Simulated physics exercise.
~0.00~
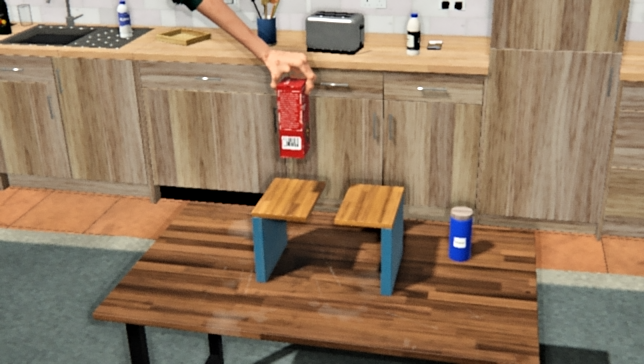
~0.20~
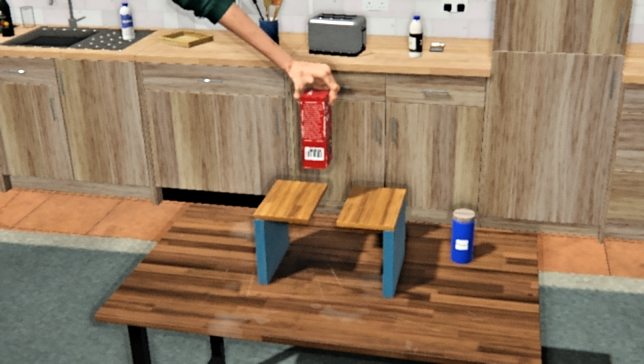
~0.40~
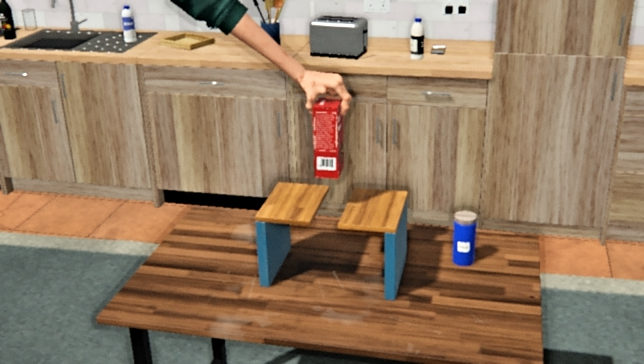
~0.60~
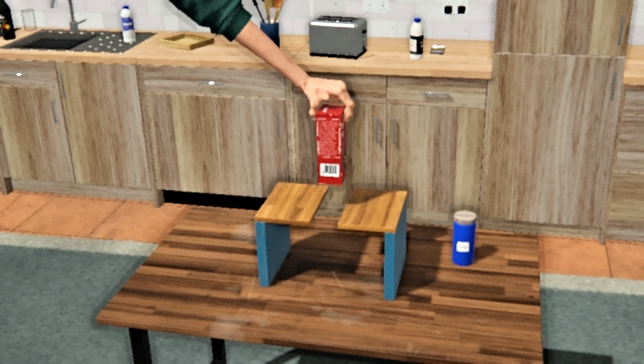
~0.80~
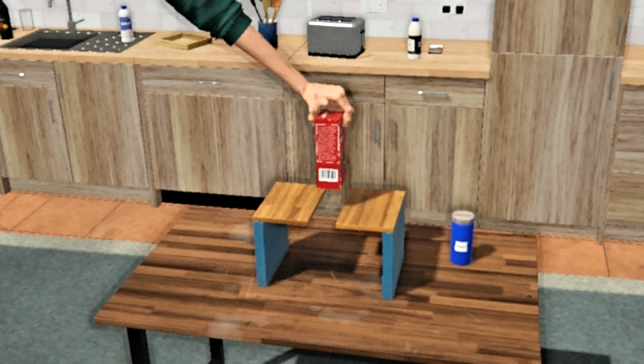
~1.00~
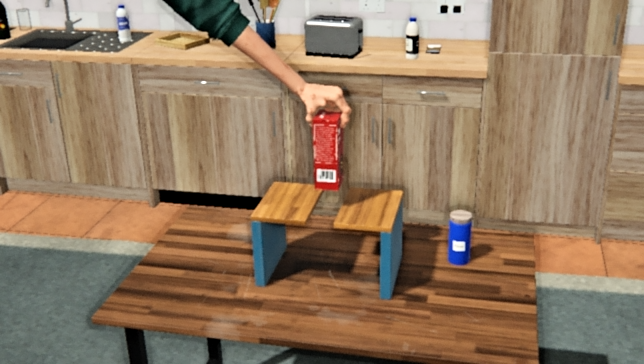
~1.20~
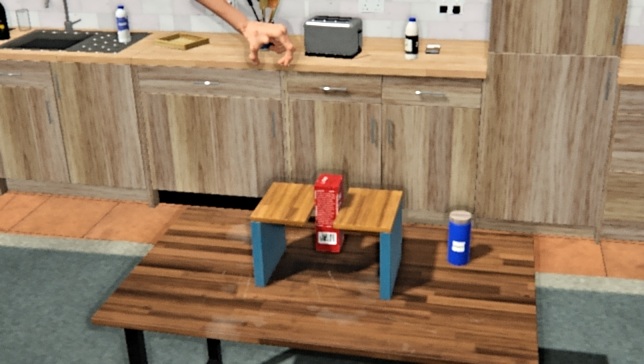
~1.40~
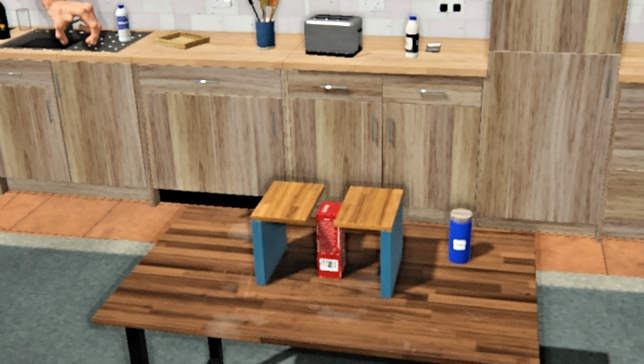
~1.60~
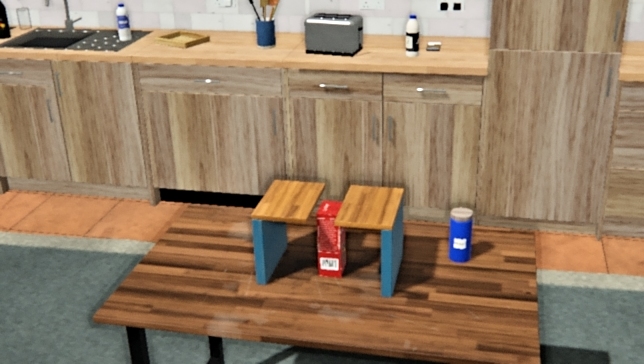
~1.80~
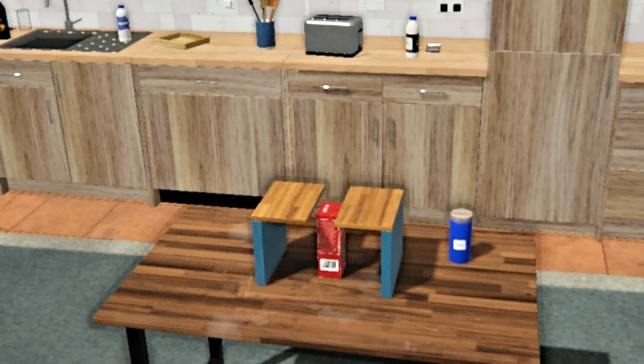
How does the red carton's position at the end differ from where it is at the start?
At the start the red carton is held in the air by a hand, above the left part of the stand. At the end it stands upright on the table, lower and a little to the right, in the gap between the two halves of the stand.
